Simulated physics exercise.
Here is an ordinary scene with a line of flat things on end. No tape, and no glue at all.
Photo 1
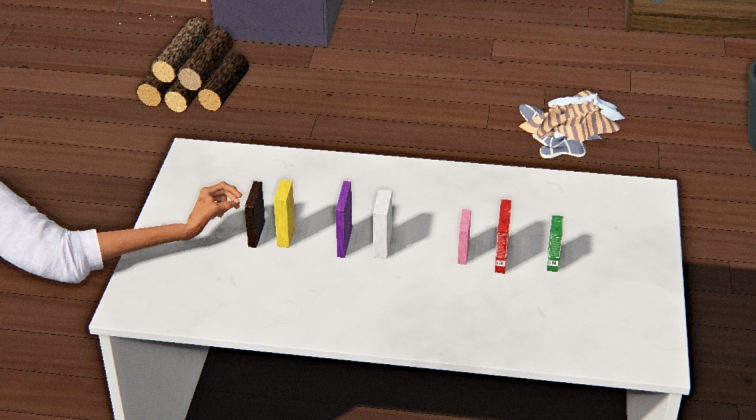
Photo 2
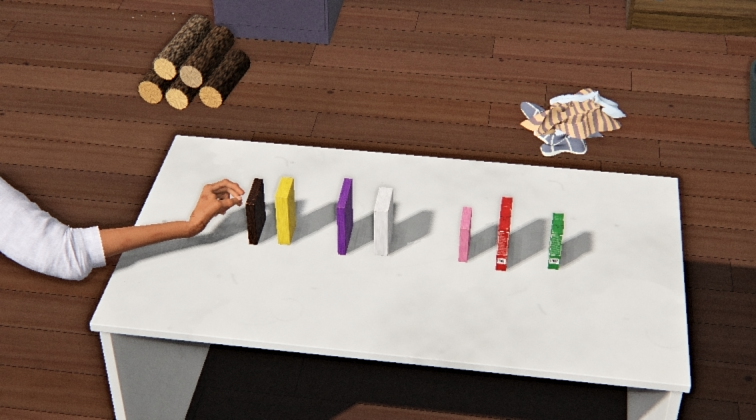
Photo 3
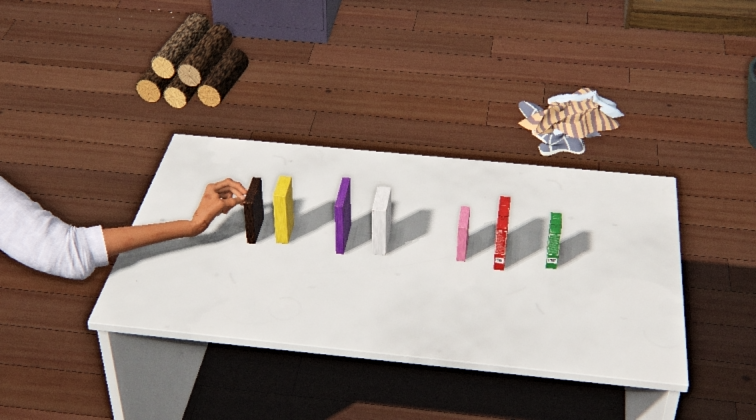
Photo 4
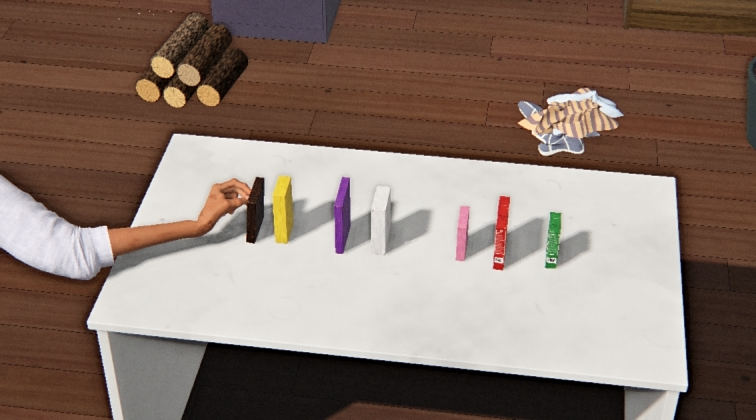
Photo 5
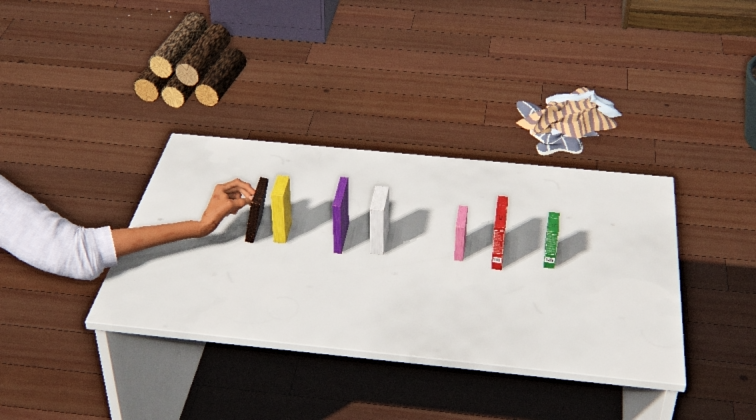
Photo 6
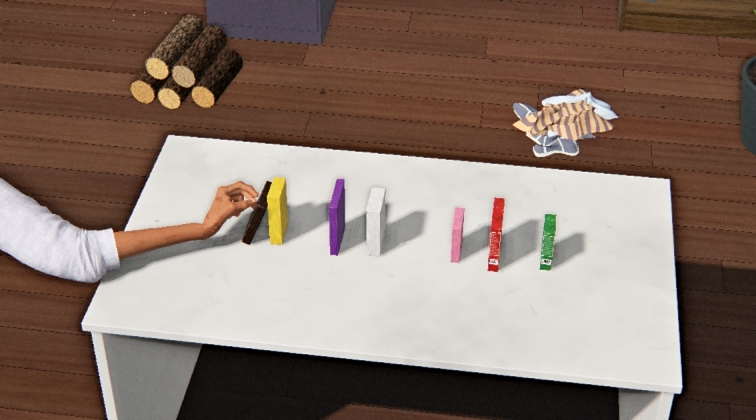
A hand at the left of a white table pushed the black board in a spaced-out row of seven upright pieces, tilting it rightward toward the yellow block while the others stayed standing.
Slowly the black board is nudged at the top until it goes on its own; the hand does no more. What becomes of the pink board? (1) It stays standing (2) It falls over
Answer: 1.
Then, 0.10 s on from there, black board 23° over.
Then, 0.50 s on from there, pink board resting near (457, 235).
In the end, all 5 unmoved. At the end, from the last picture's camera, pink board near (457, 235).
